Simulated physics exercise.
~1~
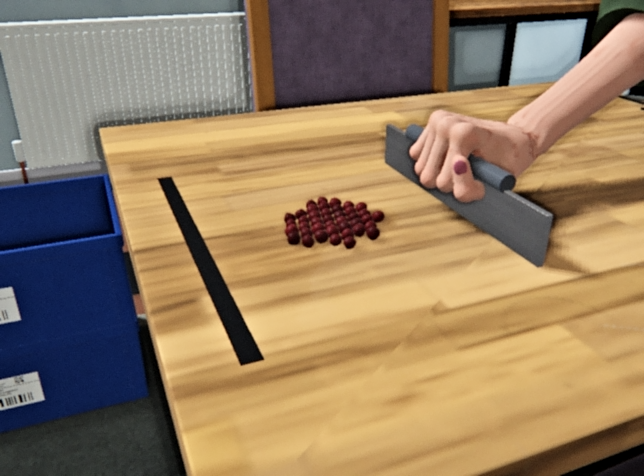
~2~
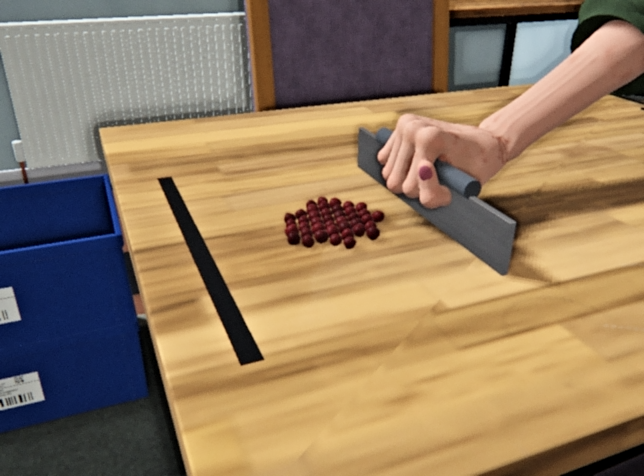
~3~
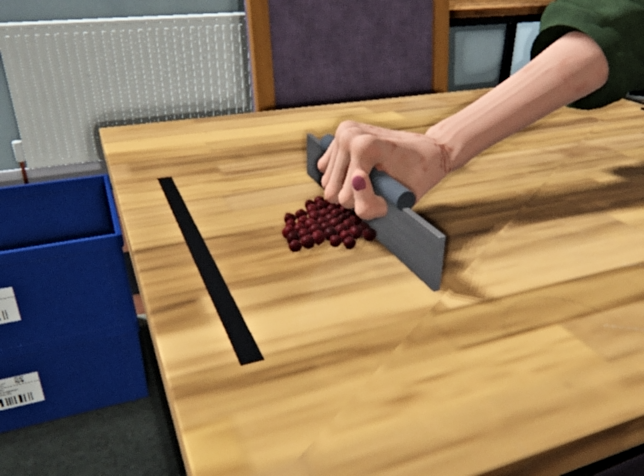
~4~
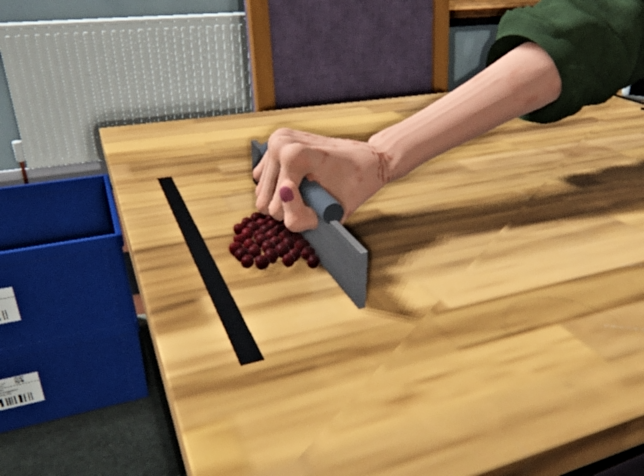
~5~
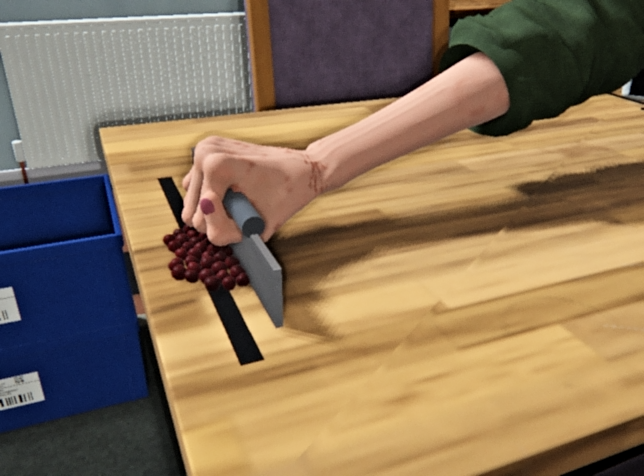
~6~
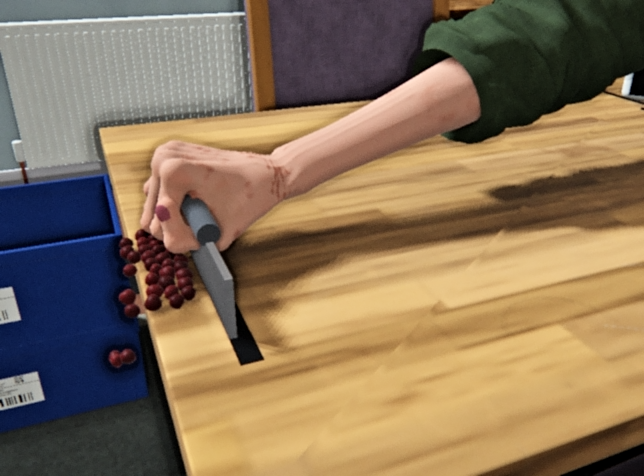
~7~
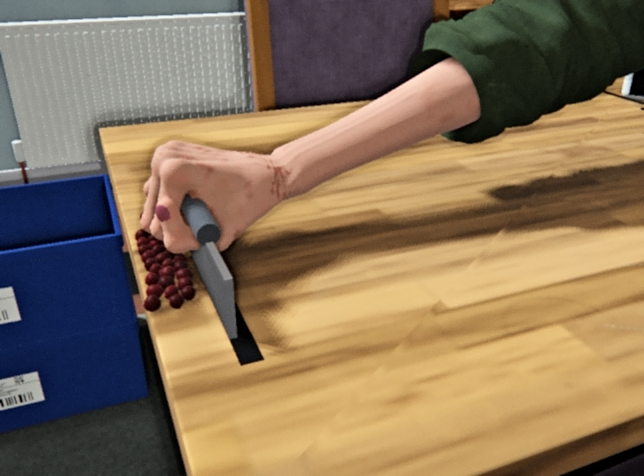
A hand with dark painted nails and a green sleeve grips a flat grey scraper on a pale wooden table, seen from slightly above. A small heap of dark red balls sits near the middle, with a black tape strip to its left and blue bins beyond the table's left edge. The scraper slides left, meets the heap and pushes it across the tape. It halts at the strip as several balls spill over the edge and drop past the bins. The scraper stays still, with most balls remaining bunched at the table's edge.
